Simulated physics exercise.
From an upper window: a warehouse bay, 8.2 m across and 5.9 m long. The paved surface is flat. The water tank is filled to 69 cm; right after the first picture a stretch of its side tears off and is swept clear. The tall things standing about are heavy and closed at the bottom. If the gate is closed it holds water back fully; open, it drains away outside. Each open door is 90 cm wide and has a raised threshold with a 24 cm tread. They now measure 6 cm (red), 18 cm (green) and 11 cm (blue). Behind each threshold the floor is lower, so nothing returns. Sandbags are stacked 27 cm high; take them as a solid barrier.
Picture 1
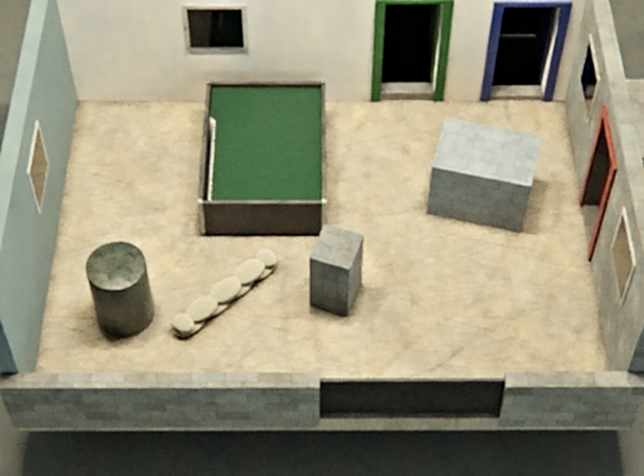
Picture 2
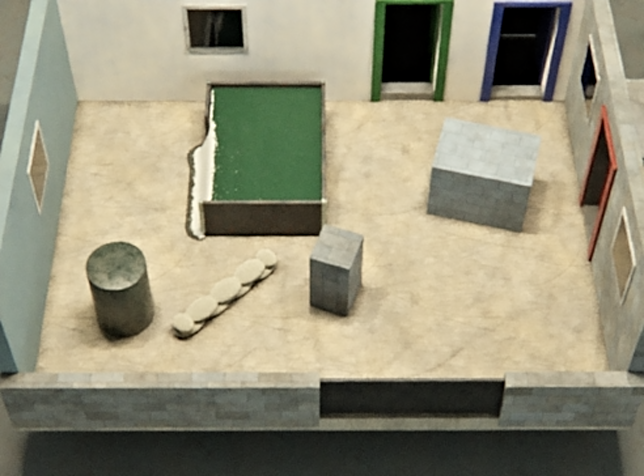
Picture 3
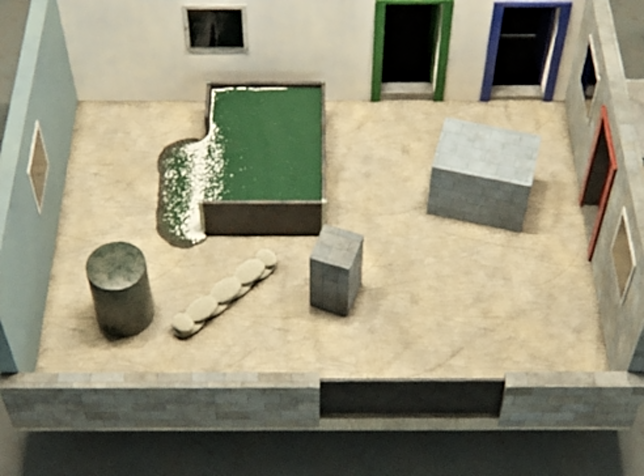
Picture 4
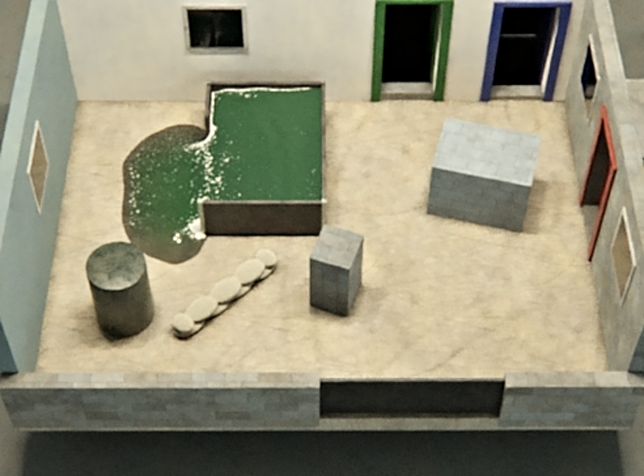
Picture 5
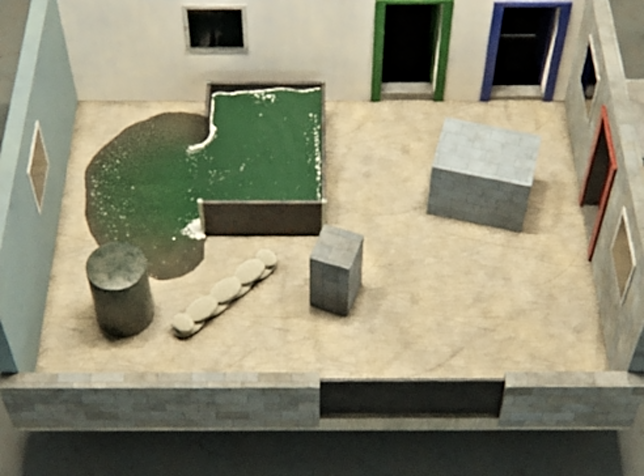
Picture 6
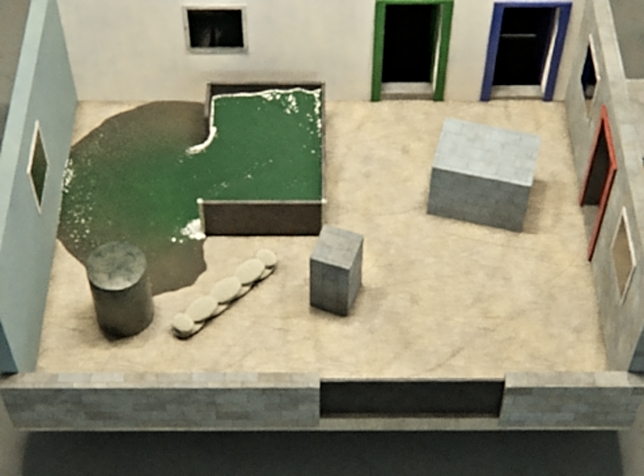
Green water pours from the left side of a rectangular tank against the back wall, spreading with white froth across the pale floor of a walled bay seen from above. A dark cylinder and a row of pale sandbags sit front left, grey blocks stand centre and right, and green, blue and red doorways line the back and right walls. The widening pool reaches the left wall and the cylinder while the view stays still.
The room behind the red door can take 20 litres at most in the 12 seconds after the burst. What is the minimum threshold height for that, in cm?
At least 6.5 cm or so.
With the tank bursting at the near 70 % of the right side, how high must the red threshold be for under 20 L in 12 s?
Some 13.0 cm.
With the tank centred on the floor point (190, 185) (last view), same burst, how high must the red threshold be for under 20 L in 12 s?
Some 7.5 cm.
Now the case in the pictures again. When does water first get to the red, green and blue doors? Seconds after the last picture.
Red 5.5 s, green 2.8 s, blue 3.6 s.
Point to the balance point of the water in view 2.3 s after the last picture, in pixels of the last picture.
At about (163, 213).
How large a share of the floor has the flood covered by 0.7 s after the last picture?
Some 20 per cent of it.
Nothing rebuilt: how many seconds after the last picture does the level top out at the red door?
At about 9.0 s.
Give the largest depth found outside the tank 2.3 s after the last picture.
Roughly 42 cm.
Then, 0.7 s after the last picture water covers 20 % of the floor, deepest (46 cm) near (62, 205); it has not reached the red door.
Then, 2.3 s after the last picture water covers 30 % of the floor, deepest (42 cm) near (31, 404); it has not reached the red door.
Then, 11.3 s after the last picture water covers 95 % of the floor, deepest (12 cm) near (494, 403); 9 cm at the red door, 27 litres in over its 6 cm threshold.
At the red door as built, the water peaked near 11 cm, 8.9 s after the last picture.
Run again over the same 12 s with other heights there, 27 litres in over 6 cm, 9 litres over 8 cm. The limit of 20 litres is kept from about 6.5 cm up.
